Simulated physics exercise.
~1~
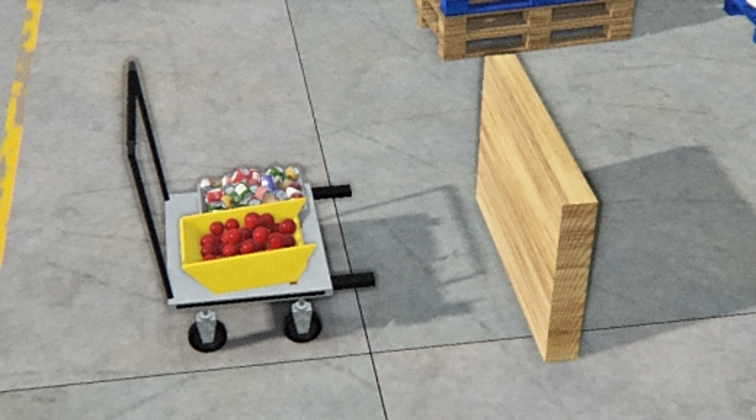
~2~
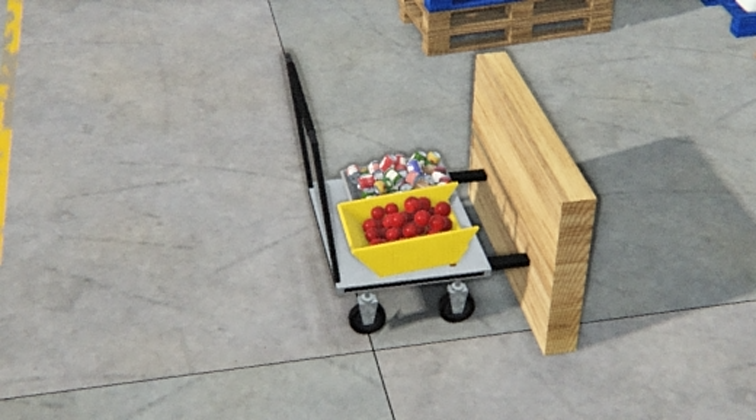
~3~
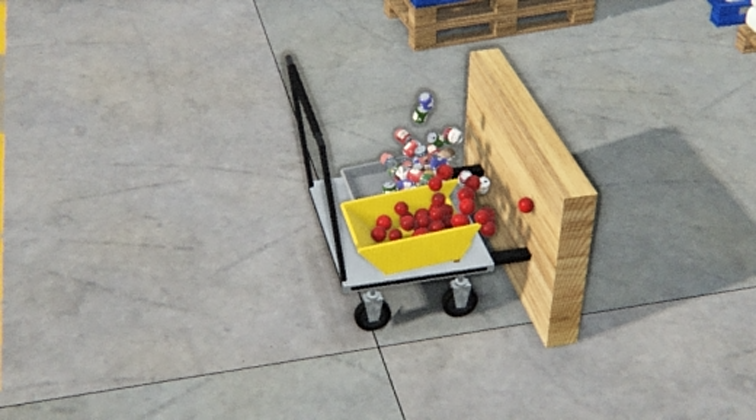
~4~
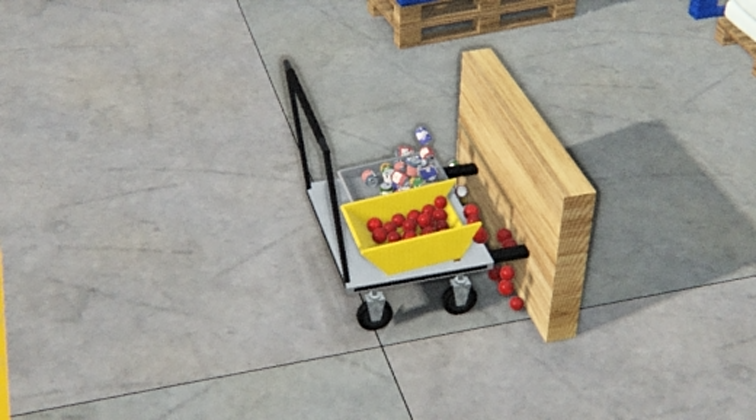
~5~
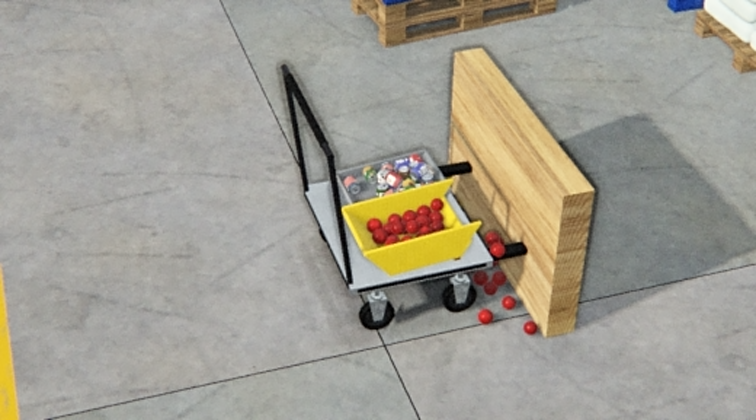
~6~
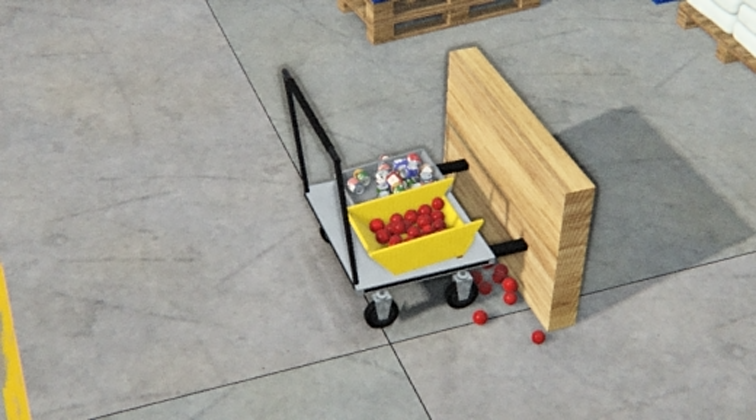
To begin with, a flatbed trolley carrying a grey container of mini cans and a yellow container of red apples rolls right toward an upright wooden wall. Its front bars meet the wall and it stops short, staying flat. The goods surge forward, with cans leaping up and apples flying over the low right side of the yellow container. Some apples drop into the gap between the deck and the wall, while other goods settle back into the containers. At the end, several red apples lie scattered on the floor, and both containers remain on the deck, still partly filled.
